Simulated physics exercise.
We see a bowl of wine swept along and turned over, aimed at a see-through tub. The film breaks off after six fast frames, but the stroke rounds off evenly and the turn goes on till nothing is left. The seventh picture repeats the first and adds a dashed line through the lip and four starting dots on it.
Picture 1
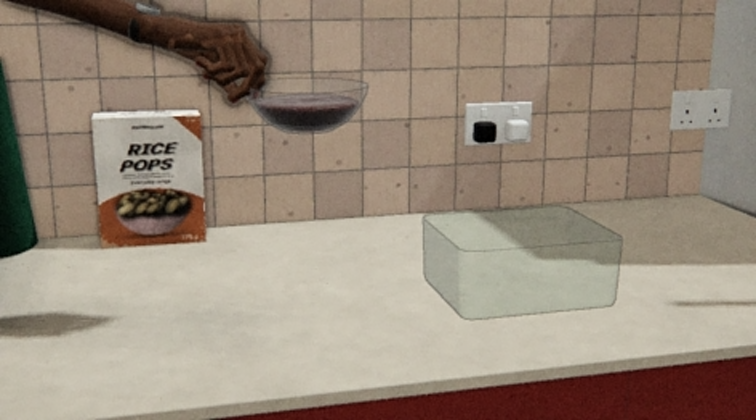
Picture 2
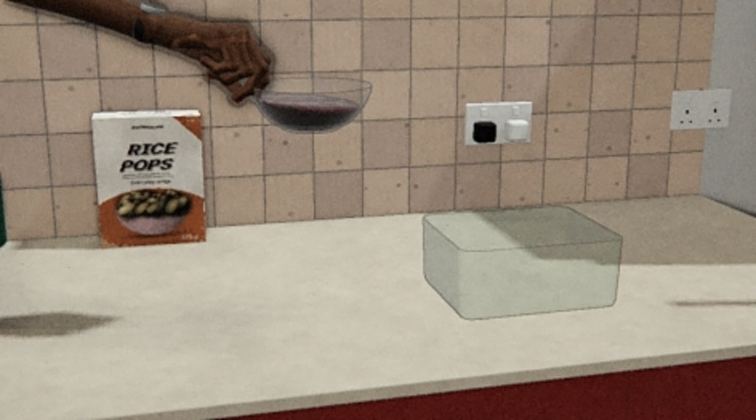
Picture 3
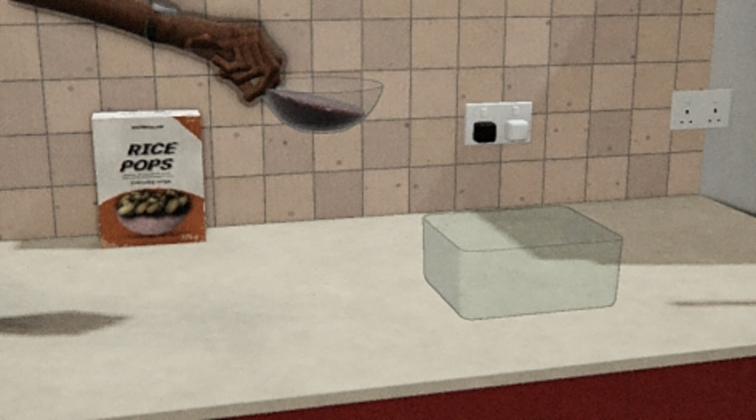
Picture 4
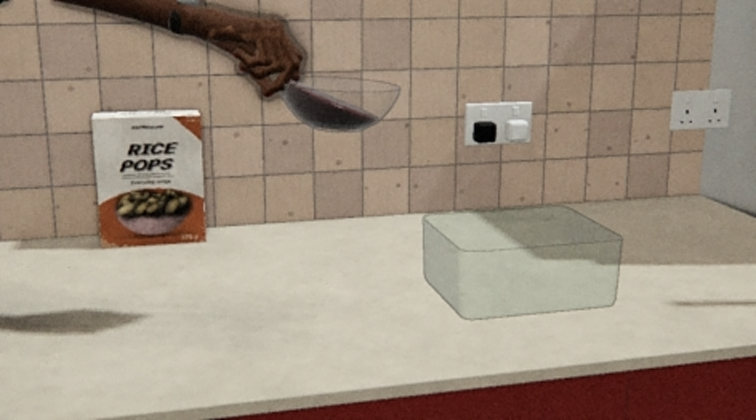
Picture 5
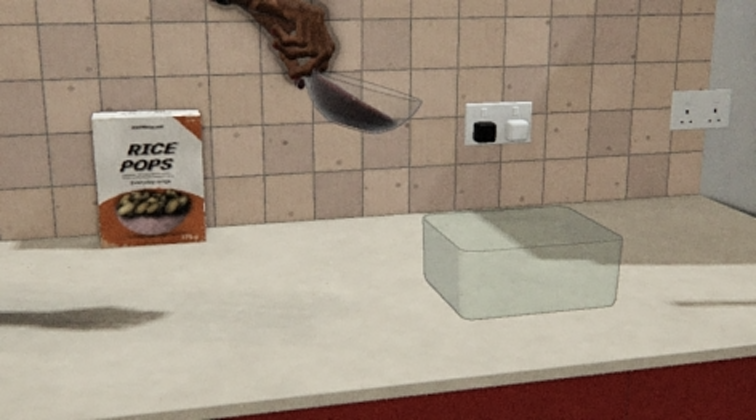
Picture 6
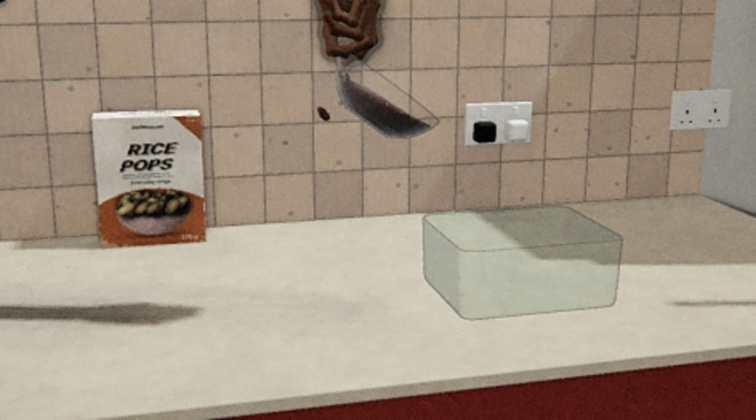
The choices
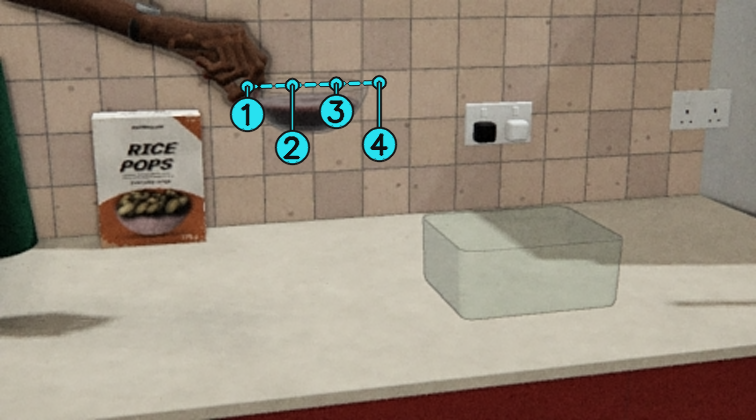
A hand carries a bowl of dark liquid right and tilts it near a clear tub.
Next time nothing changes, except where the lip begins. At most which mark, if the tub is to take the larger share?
It is 2.
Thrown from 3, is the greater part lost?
No, that is safe.
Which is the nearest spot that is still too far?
1.
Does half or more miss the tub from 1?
Yes.
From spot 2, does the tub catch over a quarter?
Yes, it does.
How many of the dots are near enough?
Three of the four.
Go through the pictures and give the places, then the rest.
Upright, lip at (365, 83); tub from (458, 319) to (614, 304); nothing has left yet.
Upright, lip at (369, 82); nothing has left yet.
Upright, lip at (380, 82); nothing has left yet.
Tipped about 3°, lip at (397, 85); wine is over the rim, down to (292, 82).
Tipped about 17°, lip at (418, 98); wine is over the rim, down to (298, 86).
Tipped about 37°, lip at (435, 119); wine is over the rim, down to (325, 117).
On the marked copy, 1 at (247, 86); 2 at (292, 85); 3 at (336, 83); 4 at (379, 82).
Choosing 1, about 16 % lands in the tub, 80 % falls short and 4 % goes beside or beyond.
Choosing 2, about 64 % lands in the tub, 20 % falls short and 16 % goes beside or beyond.
Choosing 3, about 69 % lands in the tub, 7 % falls short and 24 % goes beside or beyond.
Choosing 4, about 80 % lands in the tub, 14 % falls short and 6 % goes beside or beyond.
